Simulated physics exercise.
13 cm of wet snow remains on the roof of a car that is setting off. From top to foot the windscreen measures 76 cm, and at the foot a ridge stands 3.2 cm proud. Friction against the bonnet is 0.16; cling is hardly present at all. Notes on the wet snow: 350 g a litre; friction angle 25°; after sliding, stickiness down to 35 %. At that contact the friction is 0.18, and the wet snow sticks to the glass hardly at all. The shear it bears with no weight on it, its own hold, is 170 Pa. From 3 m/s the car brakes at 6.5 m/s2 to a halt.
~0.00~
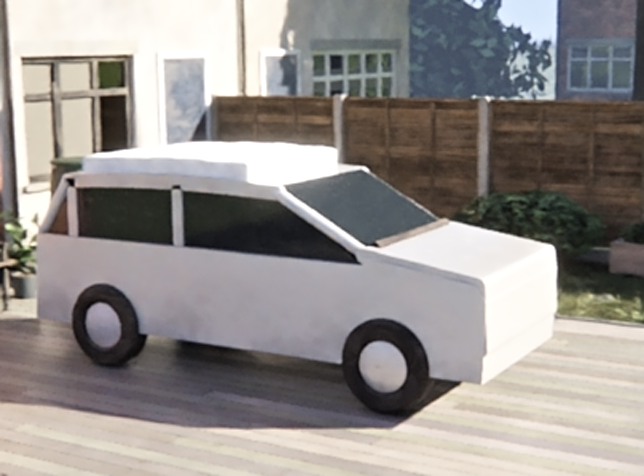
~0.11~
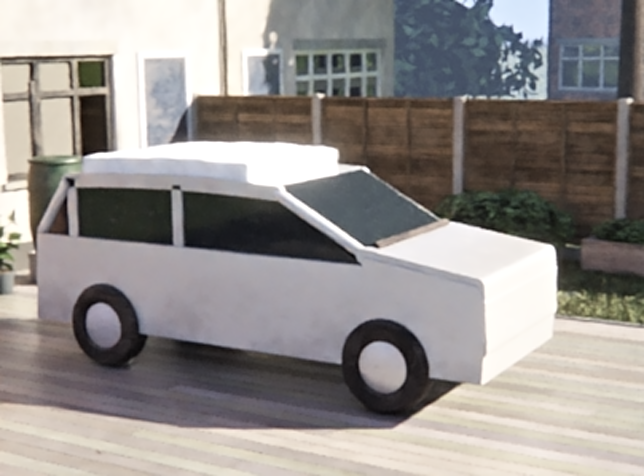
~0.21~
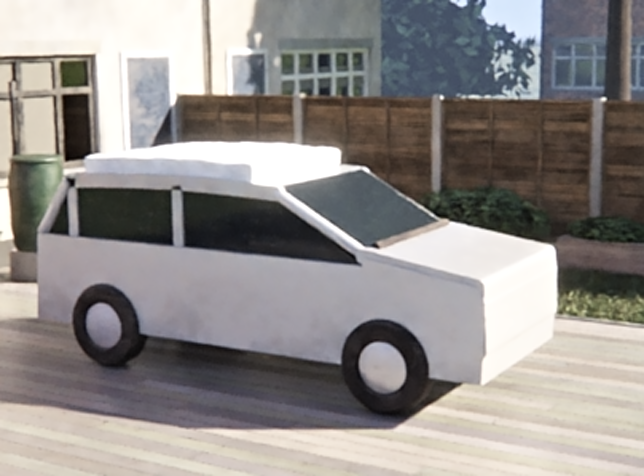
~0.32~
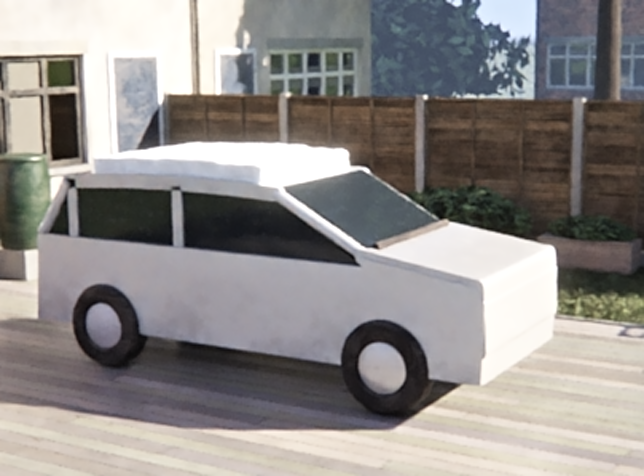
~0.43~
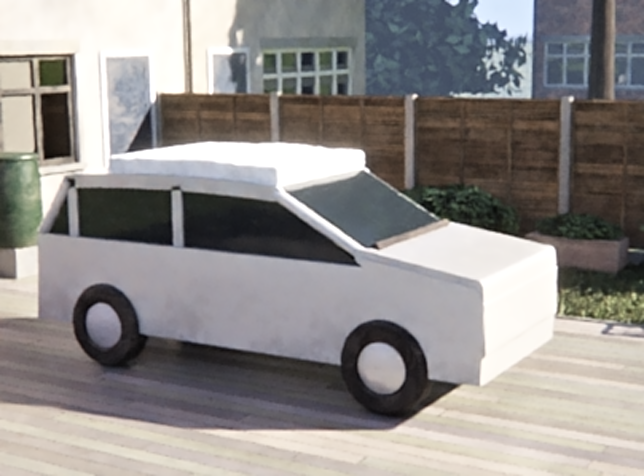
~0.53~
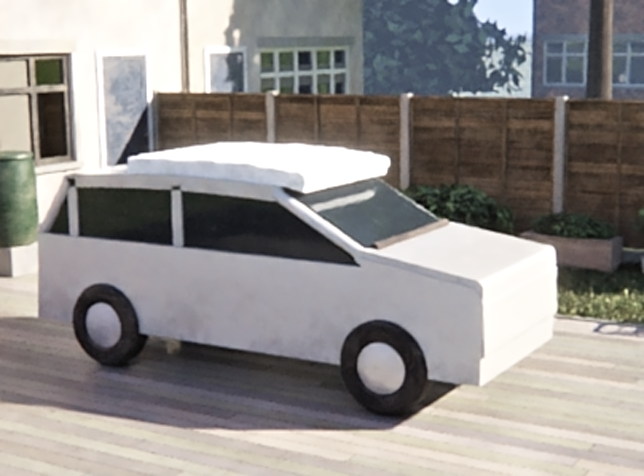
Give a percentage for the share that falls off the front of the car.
91 %.
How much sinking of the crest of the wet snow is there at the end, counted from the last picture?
Around 40 centimetres, give or take.
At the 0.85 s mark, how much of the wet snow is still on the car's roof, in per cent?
Near 35 % then.
After 0.85 s, 34 % of the snow is on the roof, 49 % on the glass, 17 % on the bonnet and none has gone off the nose.
After 1.22 s, none of the snow is on the roof, 26 % on the glass, 71 % on the bonnet and 3 % has gone off the nose.
After 1.59 s, none of the snow is on the roof, 5 % on the glass, 54 % on the bonnet and 40 % has gone off the nose.
After 1.96 s, none of the snow is on the roof, 5 % on the glass, 17 % on the bonnet and 78 % has gone off the nose.
After 3.50 s, none of the snow is on the roof, 5 % on the glass, 3 % on the bonnet and 91 % has gone off the nose.
